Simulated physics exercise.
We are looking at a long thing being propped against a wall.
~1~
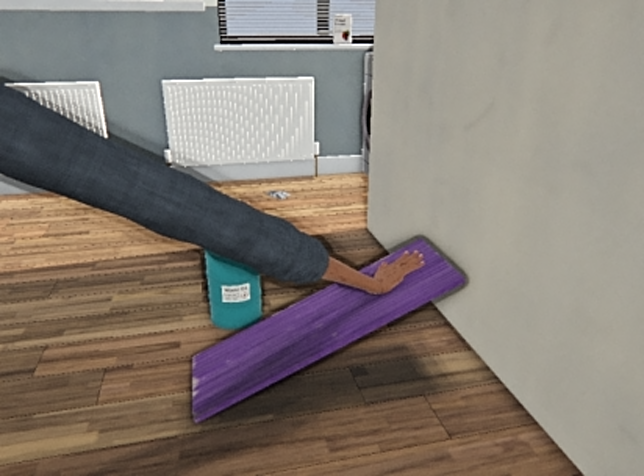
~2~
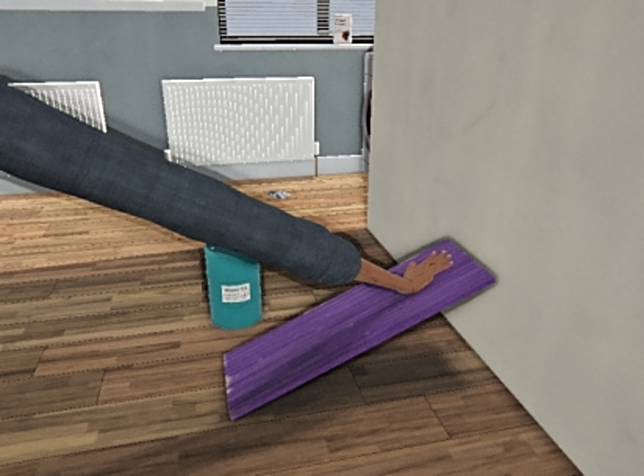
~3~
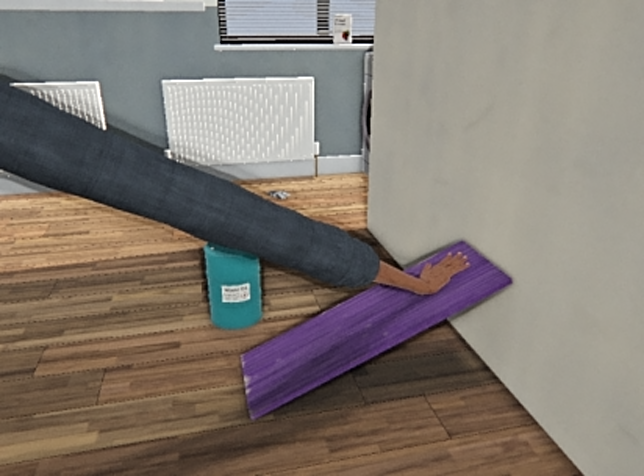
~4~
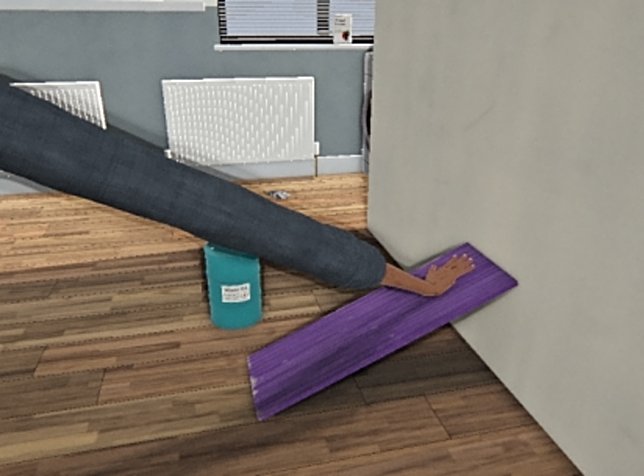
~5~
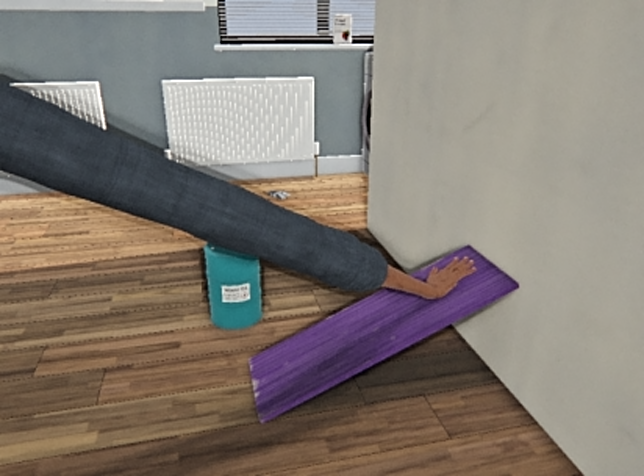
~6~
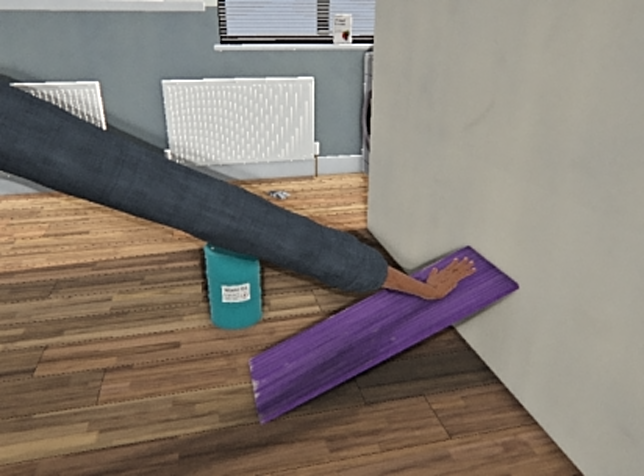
A hand at the end of a long dark-blue sleeve, reaching in from the left, presses on a purple board slanting up toward a pale wall on the right. The still, slightly raised view shows a wooden floor, a teal canister behind the board, and white radiators against a grey-blue wall. The hand slides the board a short way right until it leans on the wall, then both stay still.
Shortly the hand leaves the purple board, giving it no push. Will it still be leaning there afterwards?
Sliding.
Then, 0.30 s later than the last frame, purple board leaning 16° more than when let go near (365, 358).
Then, 0.40 s later than the last frame, purple board leaning 24° more than when let go near (363, 369).
When it is over, moved from the start, purple board; turquoise canister as before. End places, in pixels of the last picture, purple board near (363, 373). The board slips out.
